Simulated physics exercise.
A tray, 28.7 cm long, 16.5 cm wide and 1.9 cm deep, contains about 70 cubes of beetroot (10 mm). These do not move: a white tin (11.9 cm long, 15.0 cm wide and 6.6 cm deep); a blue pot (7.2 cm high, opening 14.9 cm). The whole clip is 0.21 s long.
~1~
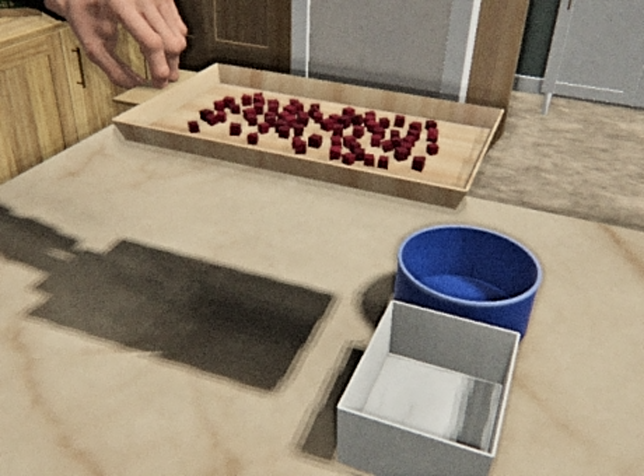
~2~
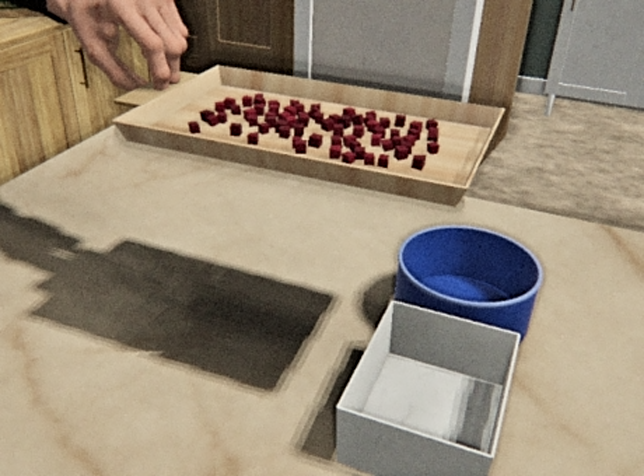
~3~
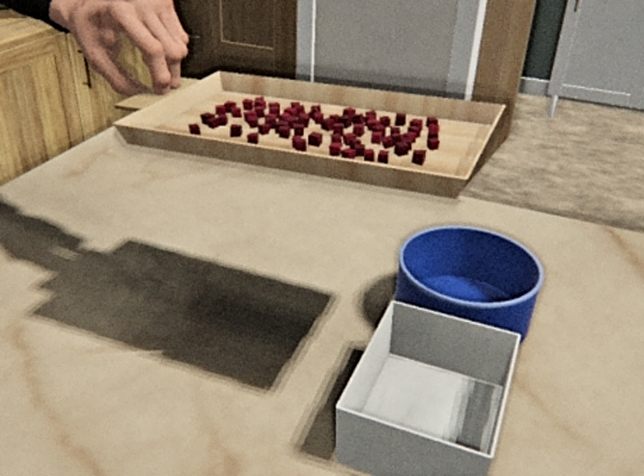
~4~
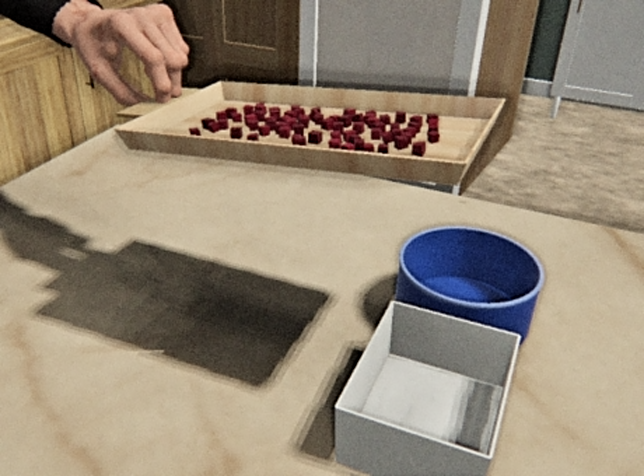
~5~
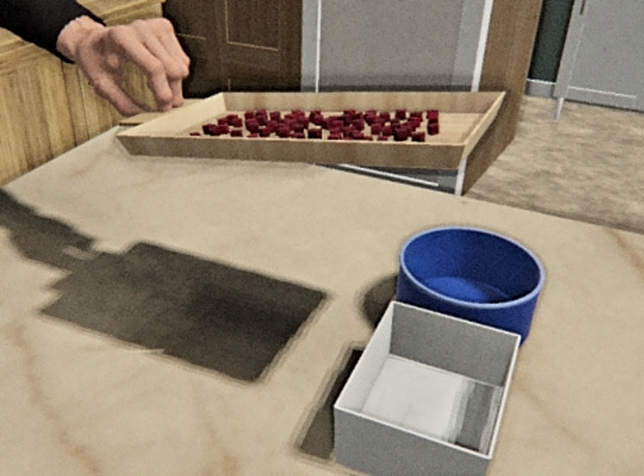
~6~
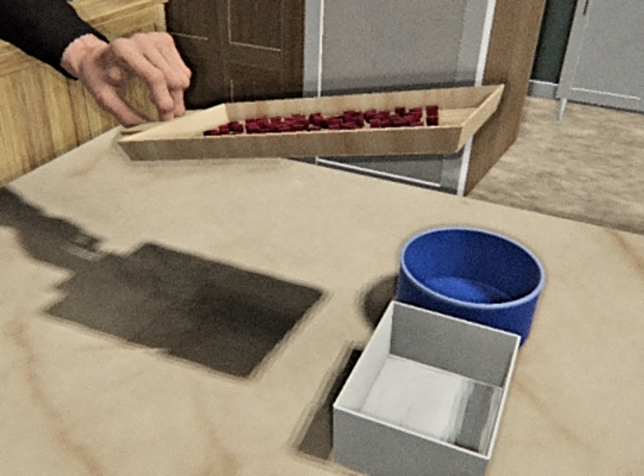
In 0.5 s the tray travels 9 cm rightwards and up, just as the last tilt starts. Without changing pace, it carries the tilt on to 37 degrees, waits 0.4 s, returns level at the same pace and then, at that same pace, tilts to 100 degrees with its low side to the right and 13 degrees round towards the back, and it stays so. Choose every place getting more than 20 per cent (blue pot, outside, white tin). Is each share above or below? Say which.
Shares - blue pot: Above, outside everything: Above, white tin: Below.
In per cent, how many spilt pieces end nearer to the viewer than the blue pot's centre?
Share of spill: Approx. 70 %.
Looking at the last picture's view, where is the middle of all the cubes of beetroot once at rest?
I'd point to somewhere close to (491, 361).
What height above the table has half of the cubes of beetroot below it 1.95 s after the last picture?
My estimate would be around 14 cm.
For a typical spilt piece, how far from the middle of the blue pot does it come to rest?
I'd say close to 26 cm.
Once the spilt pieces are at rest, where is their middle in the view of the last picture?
Near pixel (618, 408).
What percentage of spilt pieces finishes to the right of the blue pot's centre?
Around 70 percent of the spill.
Then, 0.74 s after the last picture, tilt 36 degrees; tray 95 %, in the air 5 %; middle of all pieces on or above the table near (249, 160).
Then, 1.38 s after the last picture, tilt 12 degrees; tray 95 %, outside 5 %; middle of all pieces on or above the table near (258, 74).
Then, 1.95 s after the last picture, tilt 67 degrees; blue pot 10 %, tray 60 %, outside 5 %, in the air 25 %; middle of all pieces on or above the table near (466, 238).
Then, 2.50 s after the last picture, tilt 100 degrees; white tin 15 %, blue pot 30 %, outside 55 %; middle of all pieces on or above the table near (520, 362).
In the end, white tin 15 %, blue pot 30 %, tray 0 %, outside 55 %.
